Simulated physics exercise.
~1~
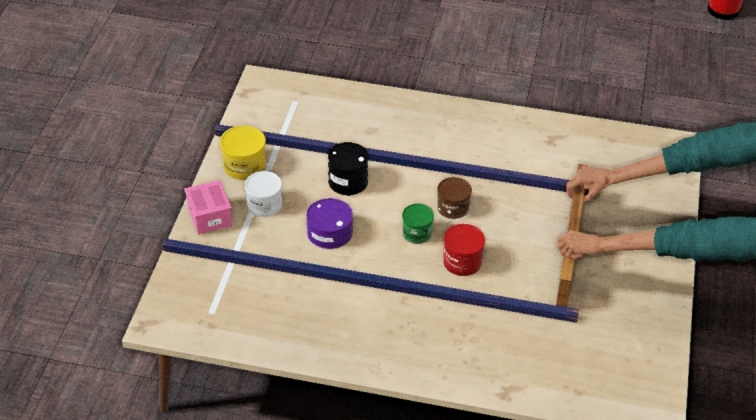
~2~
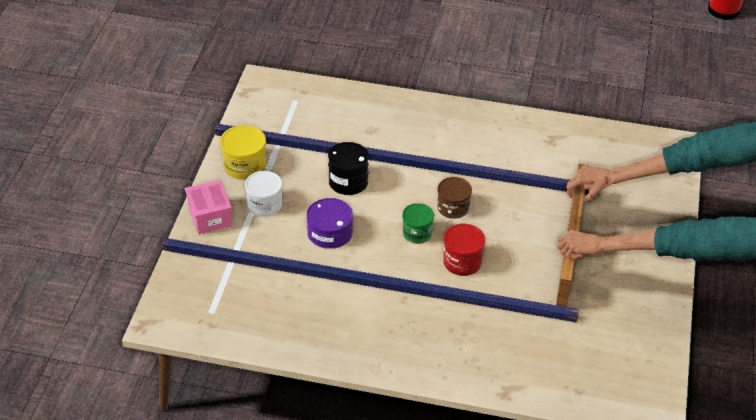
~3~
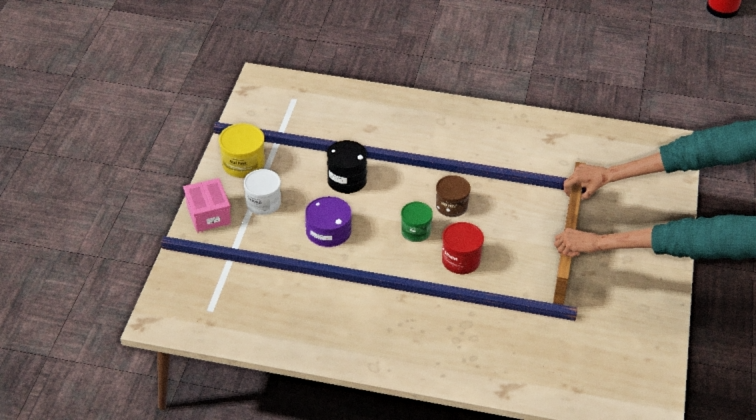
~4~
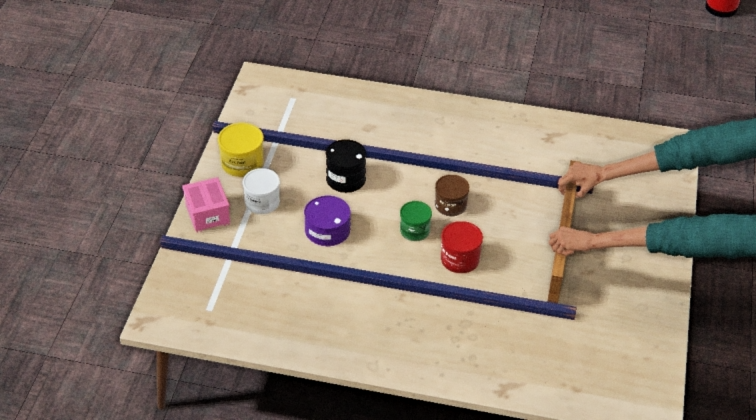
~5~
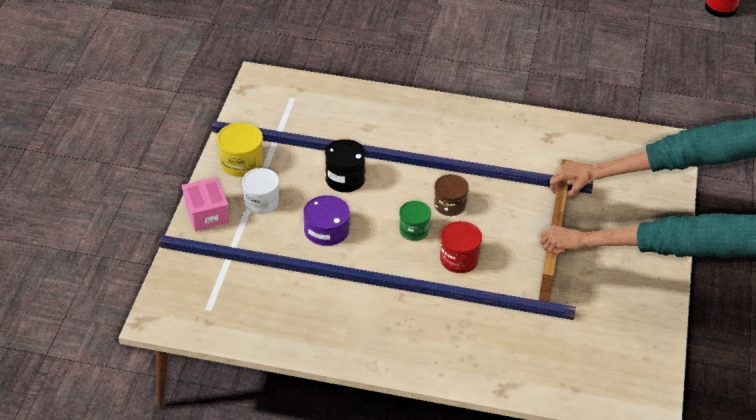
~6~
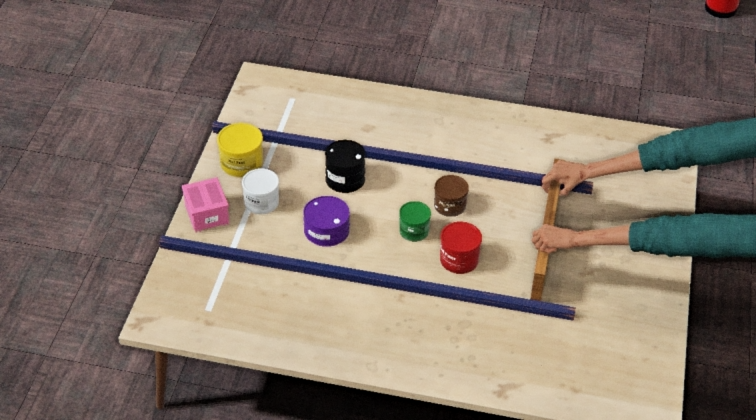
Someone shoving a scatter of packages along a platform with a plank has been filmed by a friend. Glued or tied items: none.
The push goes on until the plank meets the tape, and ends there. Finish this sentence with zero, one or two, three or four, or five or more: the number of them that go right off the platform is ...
The number of them that go right off the platform is one or two.
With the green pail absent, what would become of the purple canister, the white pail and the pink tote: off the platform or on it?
Purple canister stays put, white pail goes down, pink tote goes down.
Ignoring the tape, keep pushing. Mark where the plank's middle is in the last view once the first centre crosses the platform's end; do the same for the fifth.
Its centre point is roughly (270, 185) and later (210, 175).
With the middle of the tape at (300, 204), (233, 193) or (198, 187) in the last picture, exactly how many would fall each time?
It would be 0, then 4, then 8.
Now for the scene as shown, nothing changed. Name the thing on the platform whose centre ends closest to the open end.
It's the yellow pail that is foremost.
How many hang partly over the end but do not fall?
The count would be 2.
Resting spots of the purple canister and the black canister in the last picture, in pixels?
The first ends close to (198, 193), the second close to (251, 141).
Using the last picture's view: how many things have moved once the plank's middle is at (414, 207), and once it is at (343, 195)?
In order, the tallies are 3 and 6.
Soon after, none off yet; pink tote at rest near (206, 205); yellow pail at rest near (241, 150); white pail at rest near (261, 192).
Then, none off yet; pink tote at rest near (206, 205); yellow pail at rest near (241, 150); white pail moving near (258, 191).
At rest, the number that fall off is one or two; fallen, white pail and pink tote.
